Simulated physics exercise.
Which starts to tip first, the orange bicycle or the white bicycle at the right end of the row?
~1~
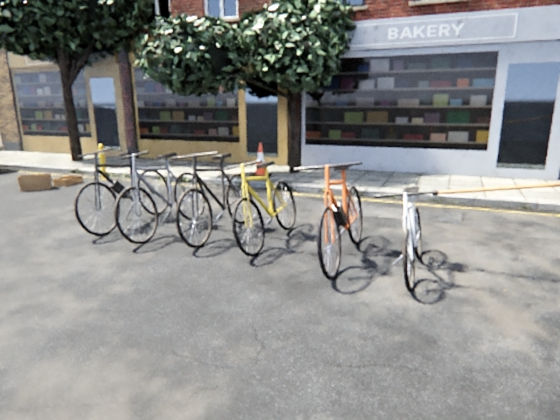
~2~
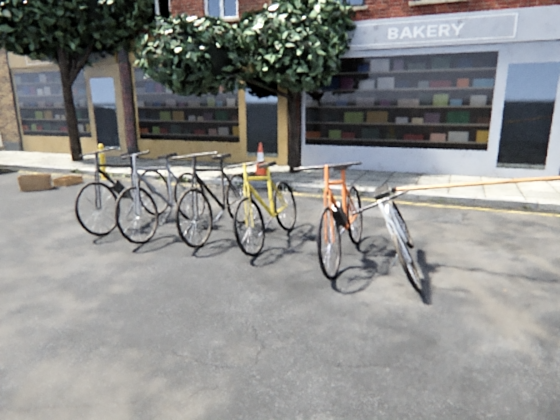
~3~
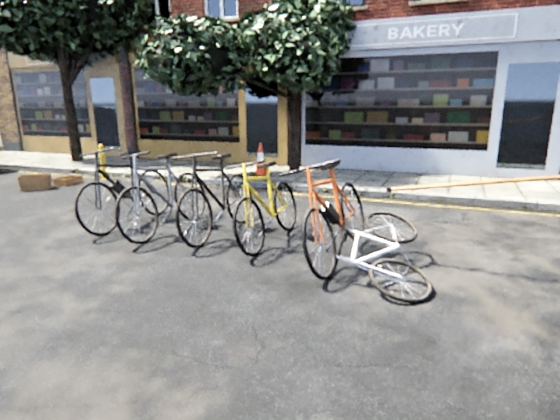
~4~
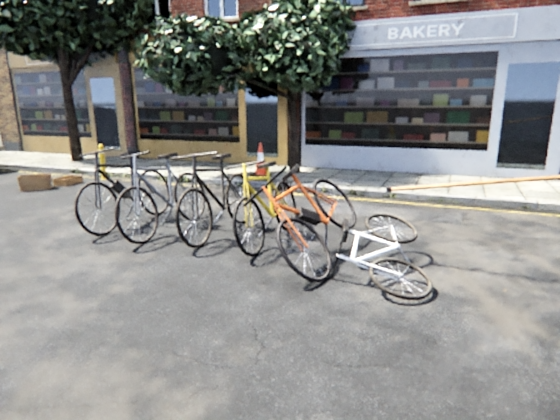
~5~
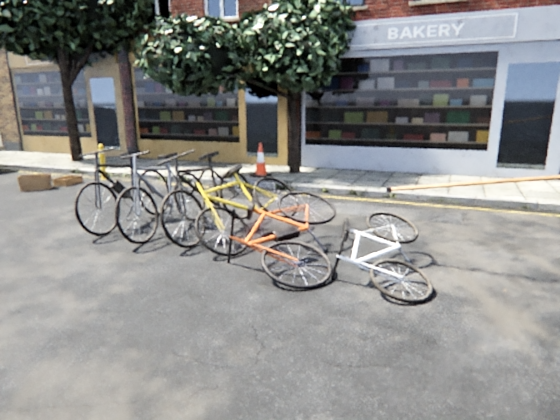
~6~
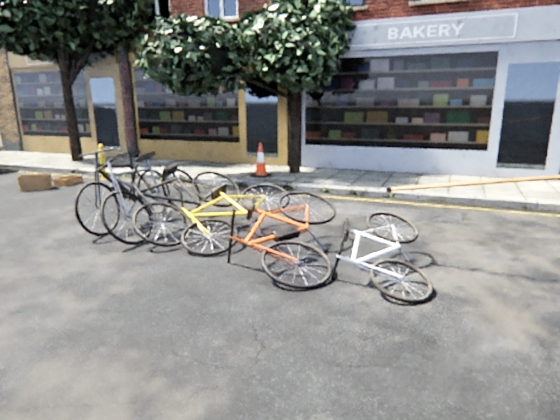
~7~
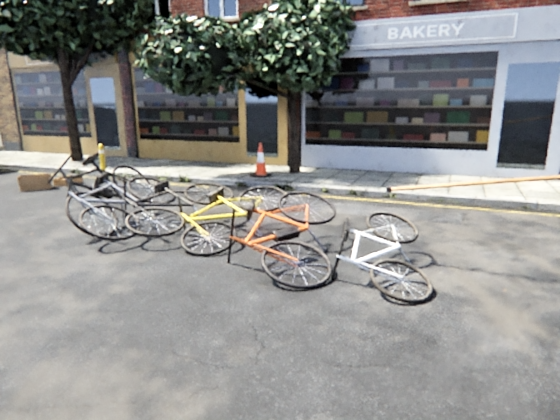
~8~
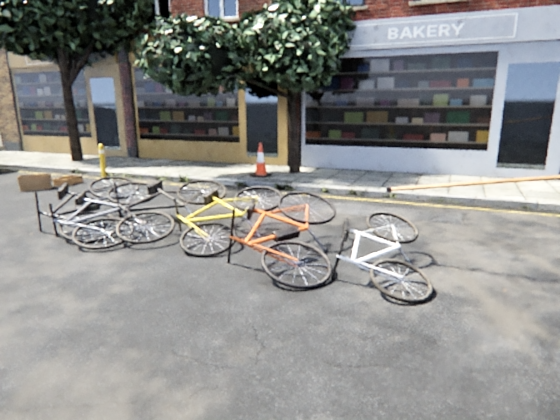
The white bicycle starts to tip first, and the orange one goes over after it.
